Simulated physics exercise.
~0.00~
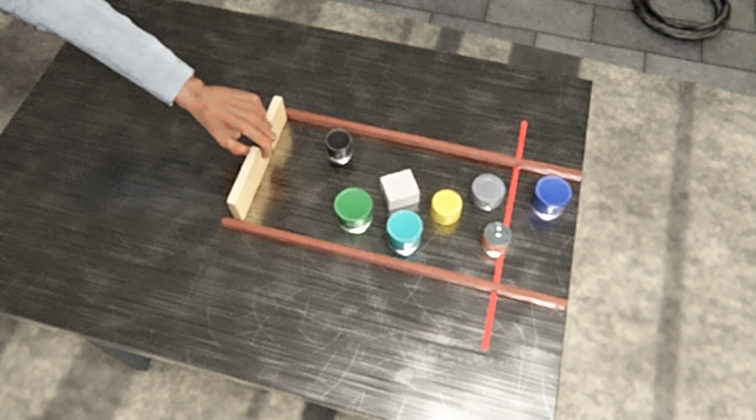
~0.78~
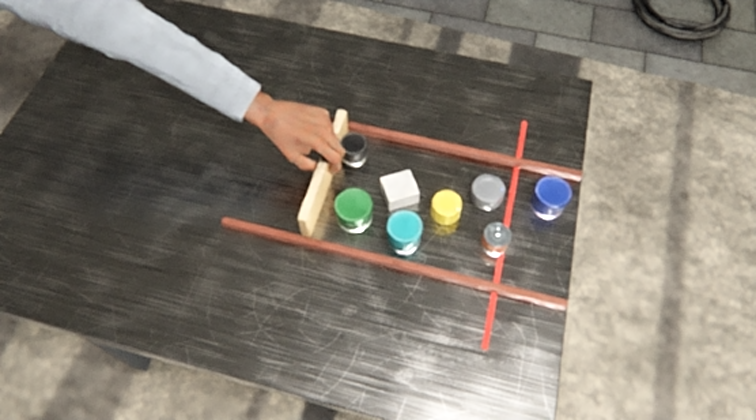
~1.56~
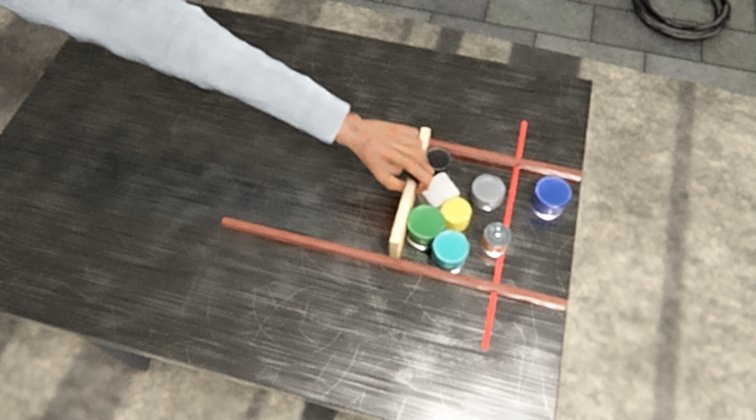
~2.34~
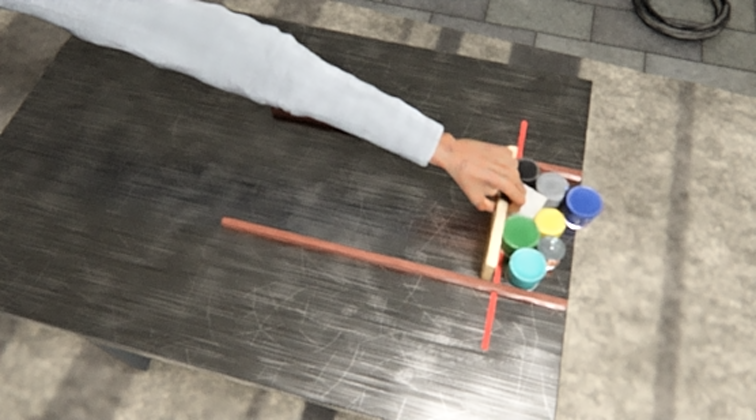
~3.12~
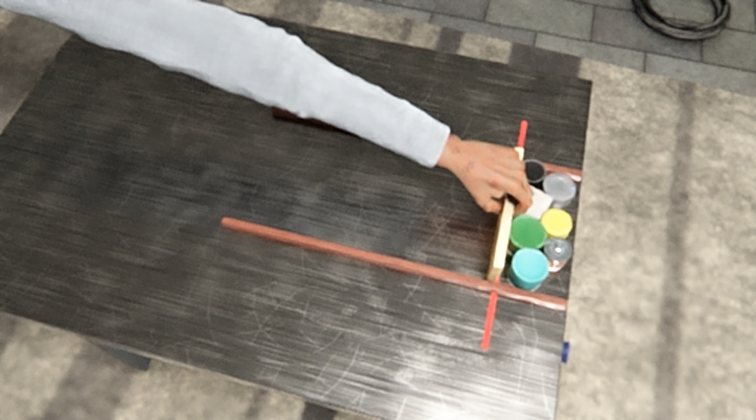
A hand pushed an upright wooden board to the right along a dark table between two reddish rails, gathering colourful pots and a white block into a cluster, until the board stopped around the red strip and the blue pot dropped off the table's end.
